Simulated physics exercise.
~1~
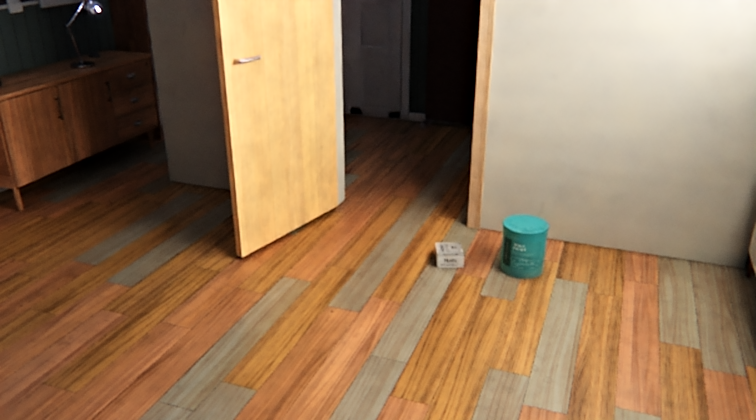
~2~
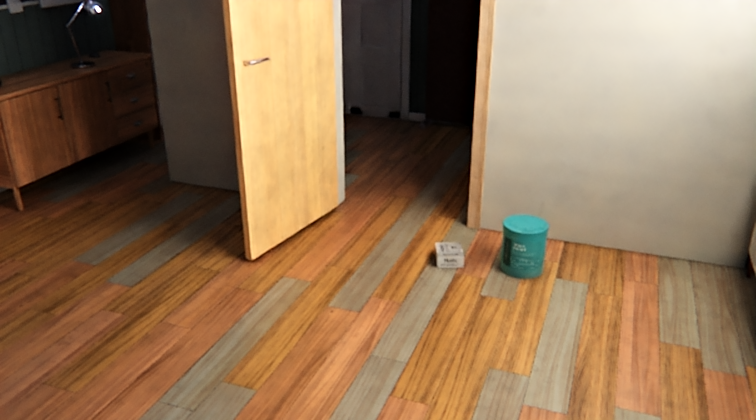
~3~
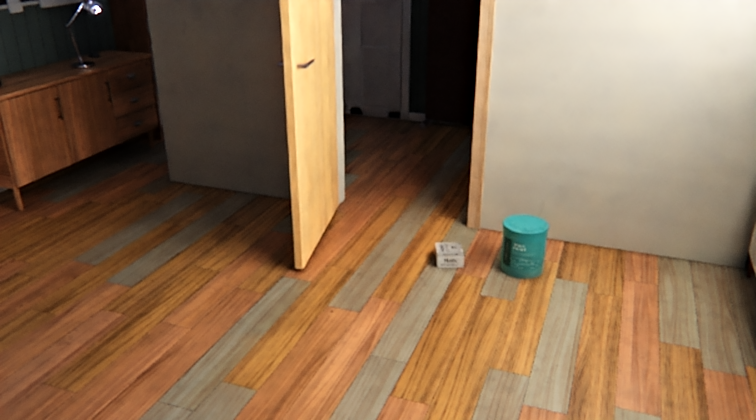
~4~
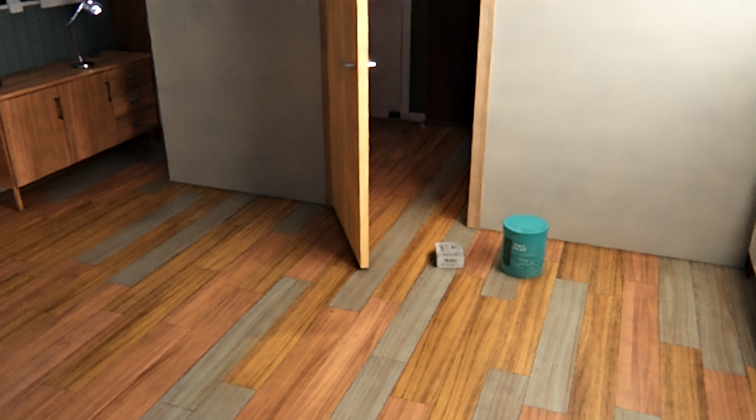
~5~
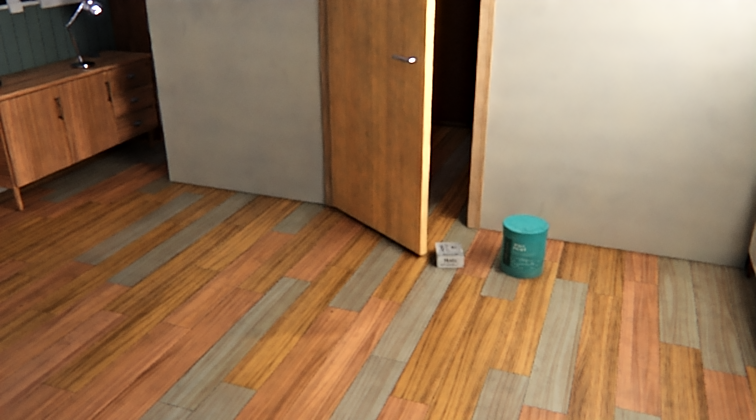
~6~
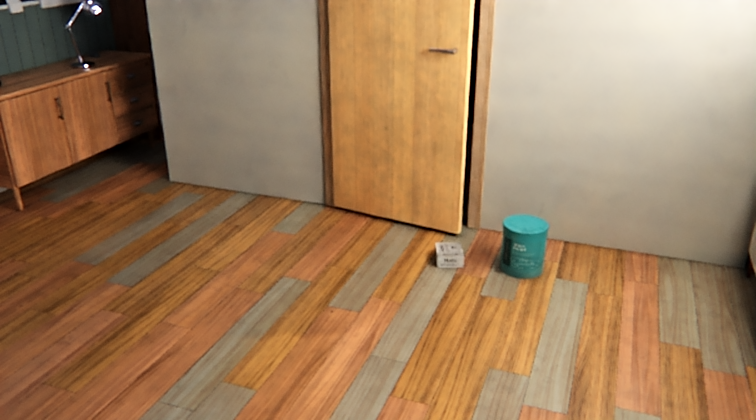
A pale wooden door stands wide open in a grey wall, seen from slightly above by a still camera in a room with a patchwork floor of orange, brown and grey planks. A wooden sideboard with a desk lamp sits at the left, while a small white box and a turquoise pail rest on the floor near the right side of the doorway. With nobody in sight, the door swings to the right, turning edge-on and then covering more of the dark opening. It passes behind the box and ends shut, with box and pail unmoved.
